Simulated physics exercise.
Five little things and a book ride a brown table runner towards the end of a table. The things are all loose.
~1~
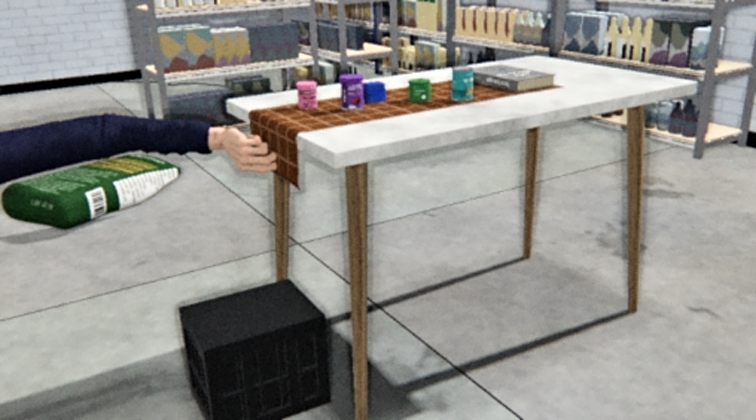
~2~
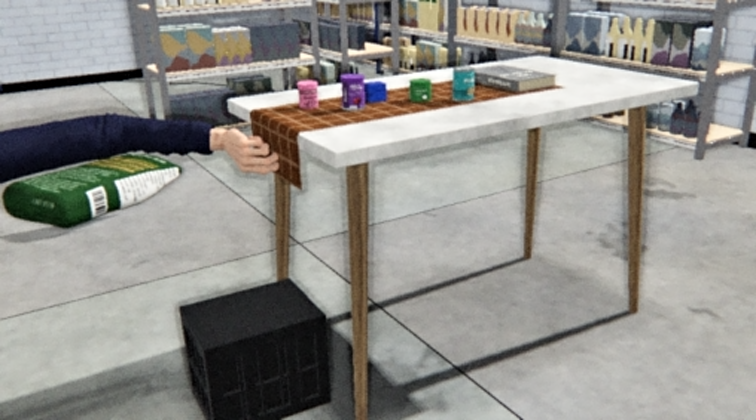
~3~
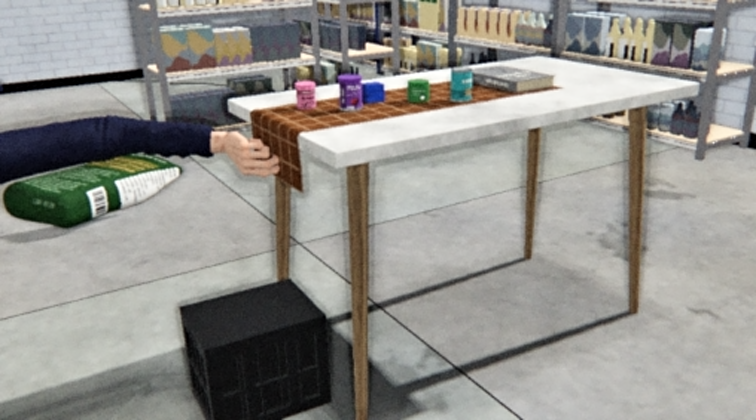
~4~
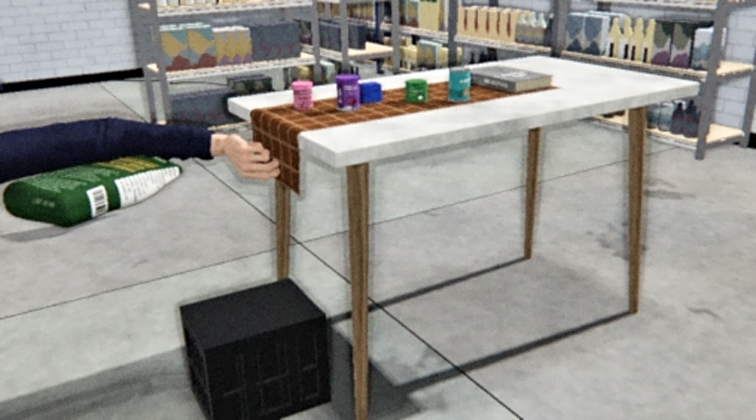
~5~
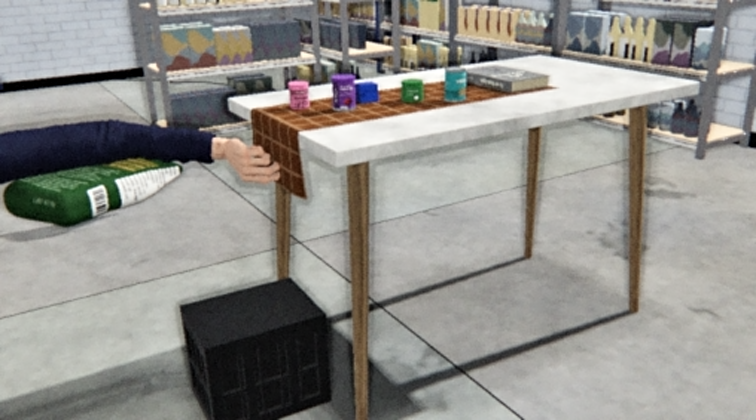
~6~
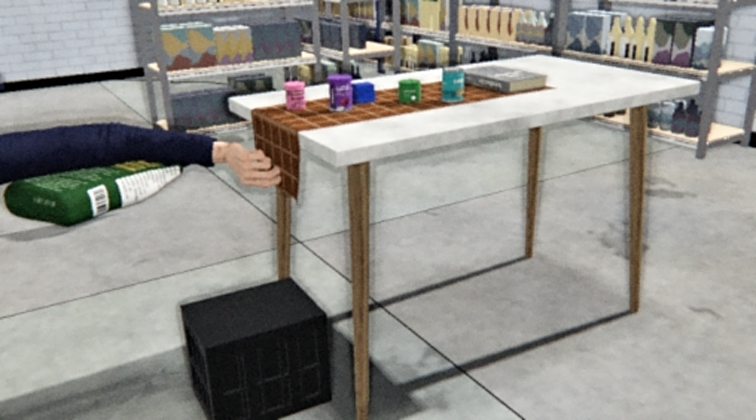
A hand slowly draws a brown table runner left, carrying colourful pots and a book along.
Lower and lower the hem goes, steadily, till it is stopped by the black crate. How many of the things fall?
Three.
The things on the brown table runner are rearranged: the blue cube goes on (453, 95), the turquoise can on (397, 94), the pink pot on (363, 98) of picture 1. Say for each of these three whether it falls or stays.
Blue cube safe, turquoise can safe, pink pot lost.
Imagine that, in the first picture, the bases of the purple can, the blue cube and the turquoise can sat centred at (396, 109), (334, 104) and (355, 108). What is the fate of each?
The purple can is off the top, the blue cube is off the top and the turquoise can is off the top.
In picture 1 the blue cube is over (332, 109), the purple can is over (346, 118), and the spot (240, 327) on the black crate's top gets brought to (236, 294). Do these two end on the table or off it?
The blue cube drops off; the purple can is carried off.
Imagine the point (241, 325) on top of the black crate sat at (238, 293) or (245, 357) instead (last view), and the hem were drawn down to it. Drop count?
Counts: 2, 4.
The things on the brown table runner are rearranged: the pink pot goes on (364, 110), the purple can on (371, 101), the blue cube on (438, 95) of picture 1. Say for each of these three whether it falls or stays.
For the pink pot it's falling, for the purple can it's falling, for the blue cube it's staying.
Soon after, hem near (282, 265); pink pot and purple can gone.
After that, hem on the crate; pink pot, purple can and blue cube gone.
In the end, hem on the crate; pink pot, purple can and blue cube gone. The table loses three.
